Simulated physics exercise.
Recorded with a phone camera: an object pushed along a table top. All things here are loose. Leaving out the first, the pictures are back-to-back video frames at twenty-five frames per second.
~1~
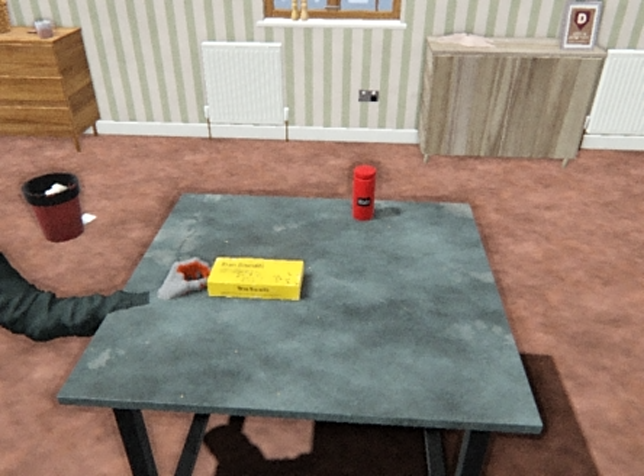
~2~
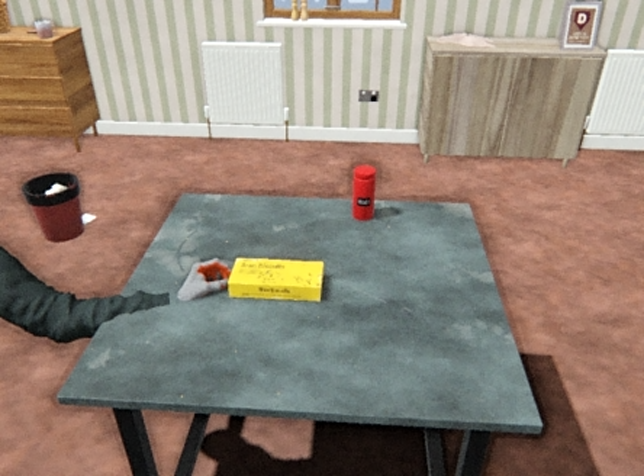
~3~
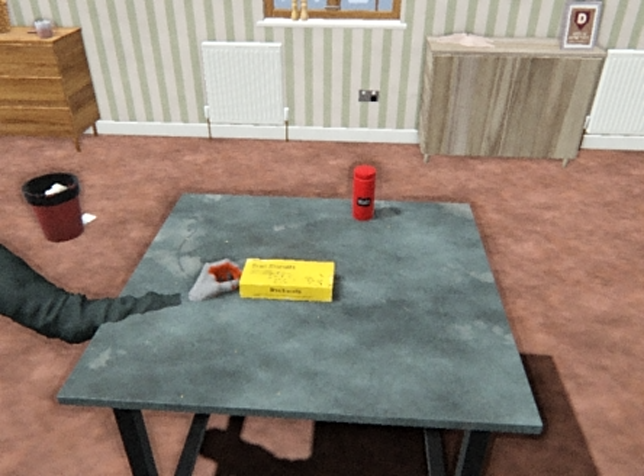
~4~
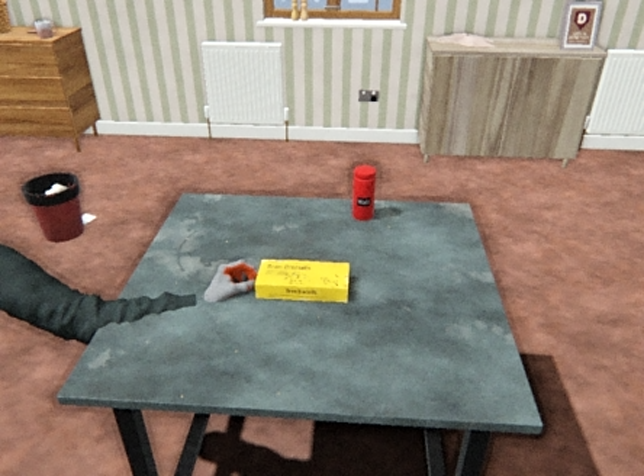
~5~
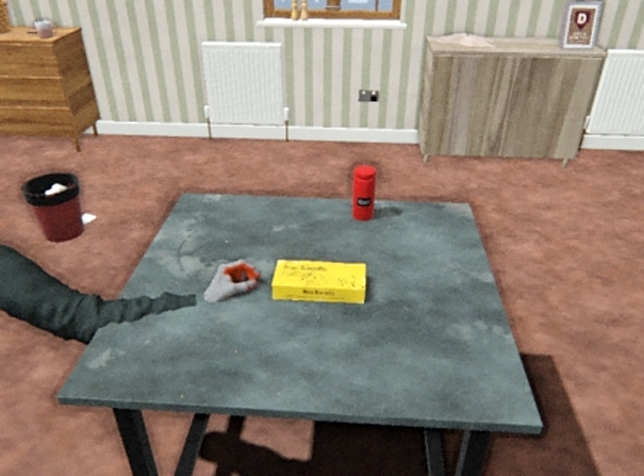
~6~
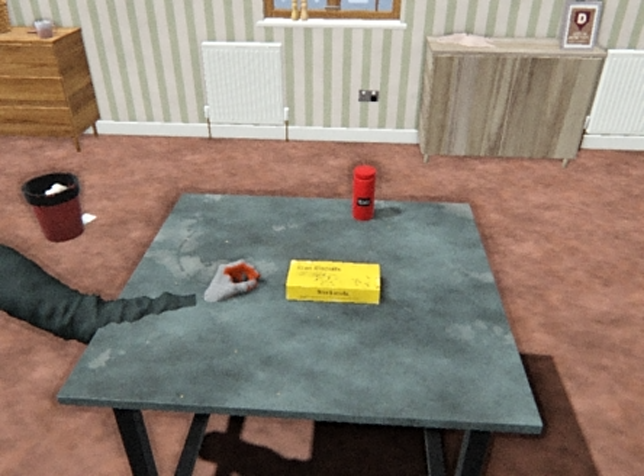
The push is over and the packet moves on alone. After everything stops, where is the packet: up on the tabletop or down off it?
Most likely it is left on the tabletop.
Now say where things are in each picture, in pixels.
In the first picture, under the hand; yellow packet (257, 278).
In the second picture, under the hand; yellow packet (277, 279).
In the third picture, under the hand; yellow packet (288, 280).
In the fourth picture, yellow packet (303, 281).
In the fifth picture, yellow packet (320, 281) displaced a little.
In the sixth picture, yellow packet (334, 282) displaced a little.
Then, 0.24 s past the last view, yellow packet displaced about its own width near (370, 284).
Then, 0.48 s past the last view, yellow packet resting near (370, 284).
Finally, moved from the start, yellow packet. Final places as the last picture's camera would see them, yellow packet near (370, 284).
